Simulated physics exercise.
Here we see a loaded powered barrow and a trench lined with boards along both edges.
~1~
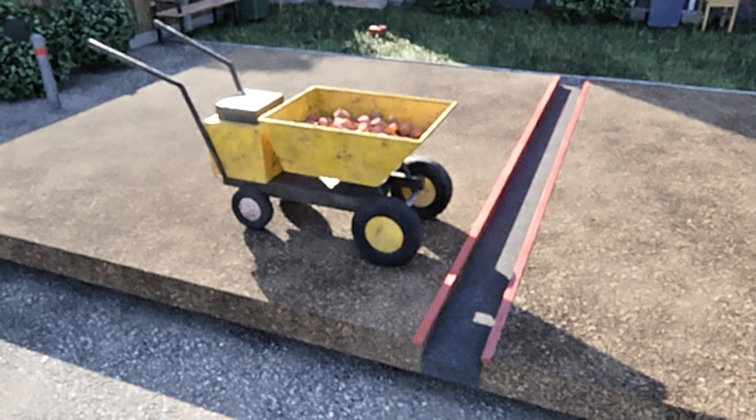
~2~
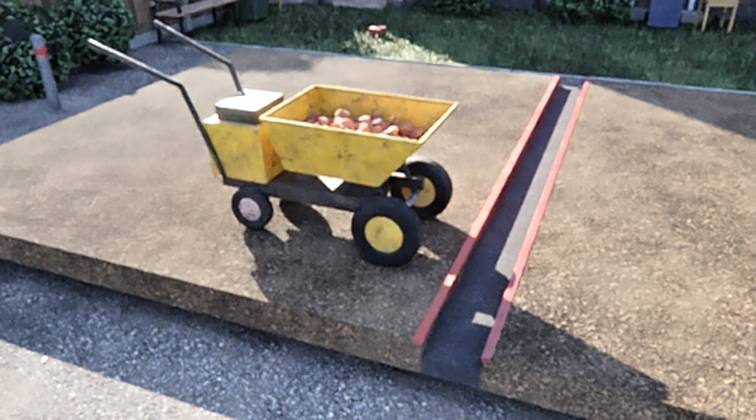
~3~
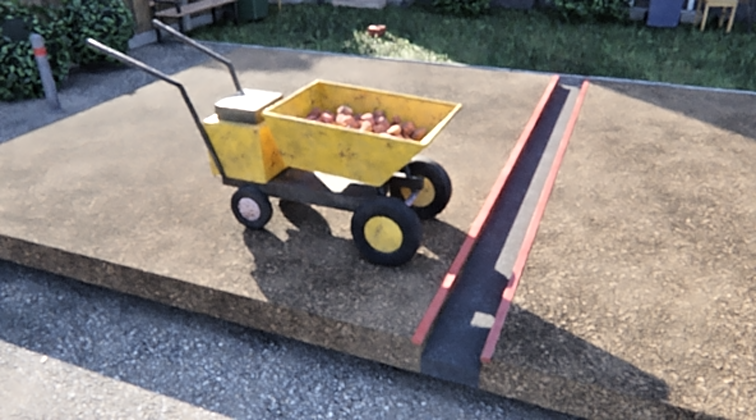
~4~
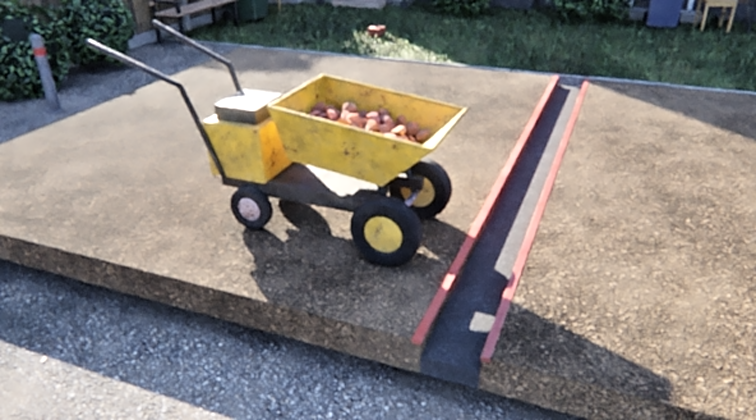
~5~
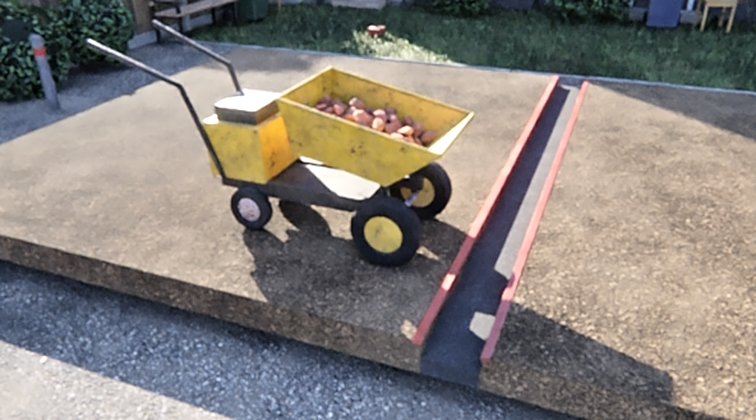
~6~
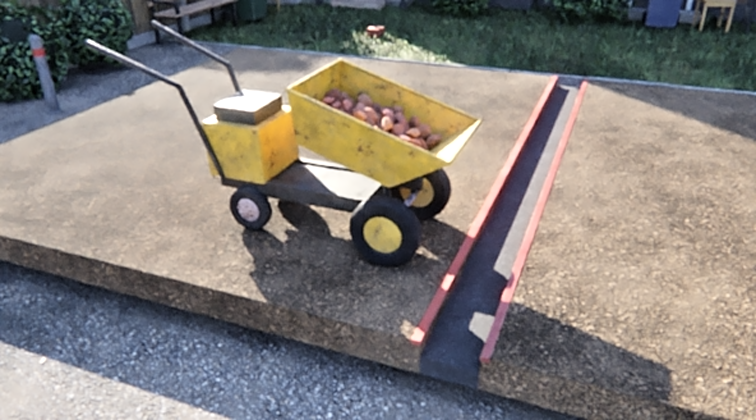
A yellow powered barrow loaded with reddish lumps stood beside a narrow trench edged with red boards, and its skip slowly tilted forward to the right while the wheels stayed in place.
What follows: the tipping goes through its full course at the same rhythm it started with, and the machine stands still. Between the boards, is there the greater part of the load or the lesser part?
There is the lesser part.
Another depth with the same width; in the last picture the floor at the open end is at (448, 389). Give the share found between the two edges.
It comes out near 20 percent.
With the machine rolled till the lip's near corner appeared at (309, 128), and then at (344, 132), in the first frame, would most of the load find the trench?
A minority, then a majority.
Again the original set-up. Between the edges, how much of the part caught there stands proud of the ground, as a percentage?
I'd estimate around 10 %.
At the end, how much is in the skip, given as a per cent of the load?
About 0 in a hundred.
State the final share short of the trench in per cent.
Close to 0 in a hundred.
Soon after the last picture, skip tipped steeply; all in the skip.
A little later, skip tipped right over; most in the skip; a stray few in or heaped over the trench; a small part beyond it; a stray few falling.
Later still, skip tipped right over; a small part in the skip; a small part in or heaped over the trench; most beyond it.
By the end, skip tipped right over; about a quarter in or heaped over the trench; most beyond it.
